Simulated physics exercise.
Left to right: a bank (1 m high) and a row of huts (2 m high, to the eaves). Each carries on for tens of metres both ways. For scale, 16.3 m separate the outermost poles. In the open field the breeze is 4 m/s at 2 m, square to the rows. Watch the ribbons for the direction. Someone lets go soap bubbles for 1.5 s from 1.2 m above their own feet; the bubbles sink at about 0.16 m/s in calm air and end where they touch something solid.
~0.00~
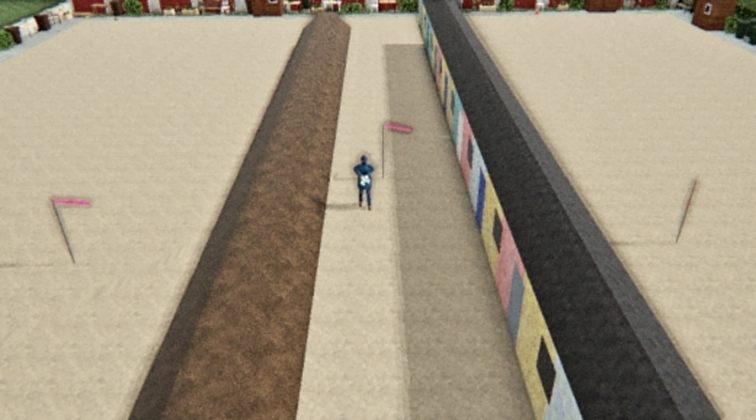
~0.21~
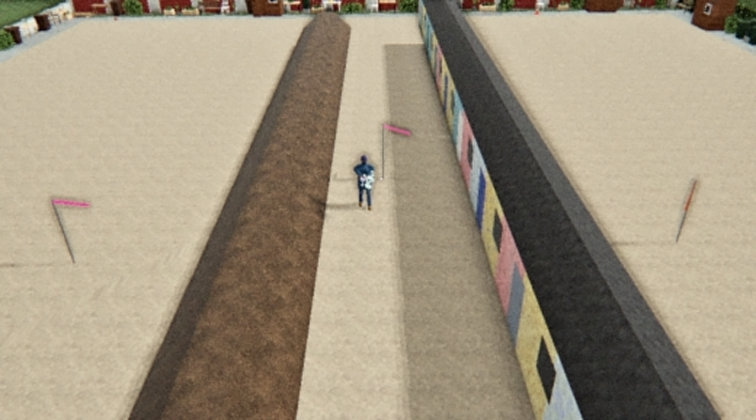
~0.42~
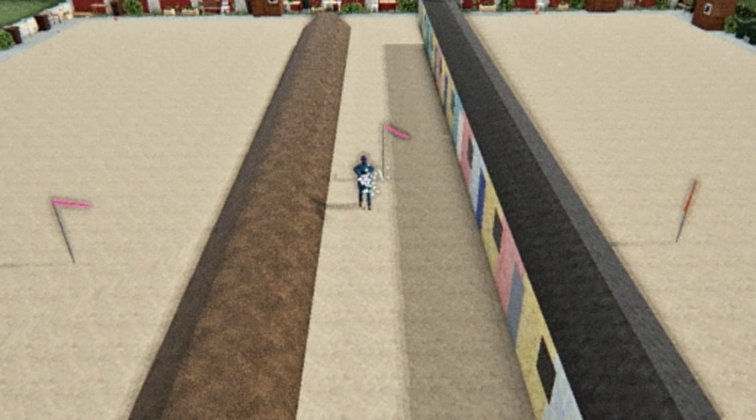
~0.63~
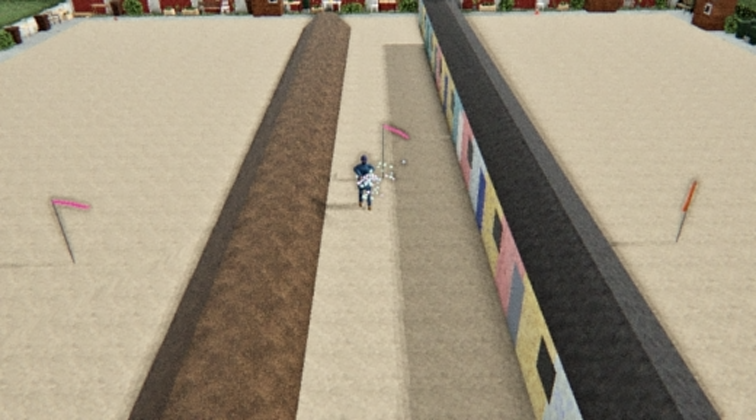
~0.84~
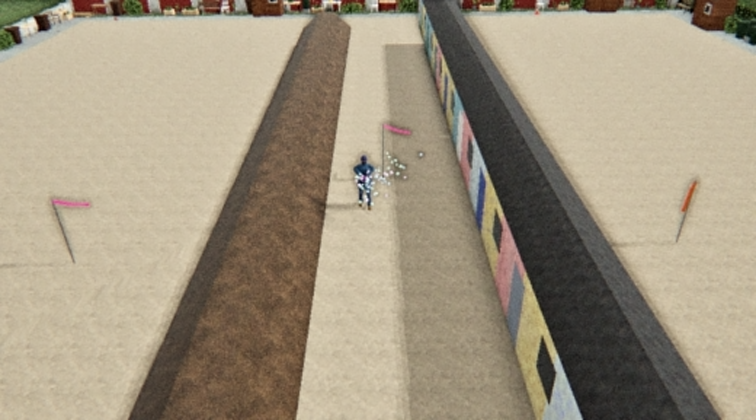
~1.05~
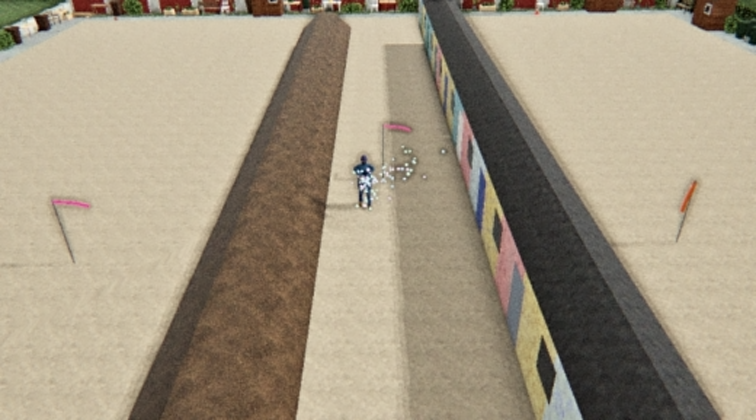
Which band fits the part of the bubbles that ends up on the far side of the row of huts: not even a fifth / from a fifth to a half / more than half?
It is between a fifth and a half that ends up on the far side.
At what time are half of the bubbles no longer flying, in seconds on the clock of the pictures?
At about 8.0 s.
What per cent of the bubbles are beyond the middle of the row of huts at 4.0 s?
About 20 %.
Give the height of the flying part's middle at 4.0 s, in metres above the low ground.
About 1.2 m.
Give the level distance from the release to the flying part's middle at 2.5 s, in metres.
Roughly 1.0 m.
After 2.5 s, 3 % is no longer flying here, and 5 % is beyond the row of huts; the middle of what still flies is 1.2 m above the low ground, near (401, 180).
After 4.0 s, 15 % is no longer flying here, and 20 % is beyond the row of huts; the middle of what still flies is 1.1 m above the low ground, near (431, 181).
After 8.0 s, 50 % is no longer flying here, and 32 % is beyond the row of huts; the middle of what still flies is 2.0 m above the low ground, near (717, 151).
After 20.0 s, 91 % is no longer flying here, and 36 % is beyond the row of huts.
After 45.0 s, 99 % is no longer flying here, and 36 % is beyond the row of huts.
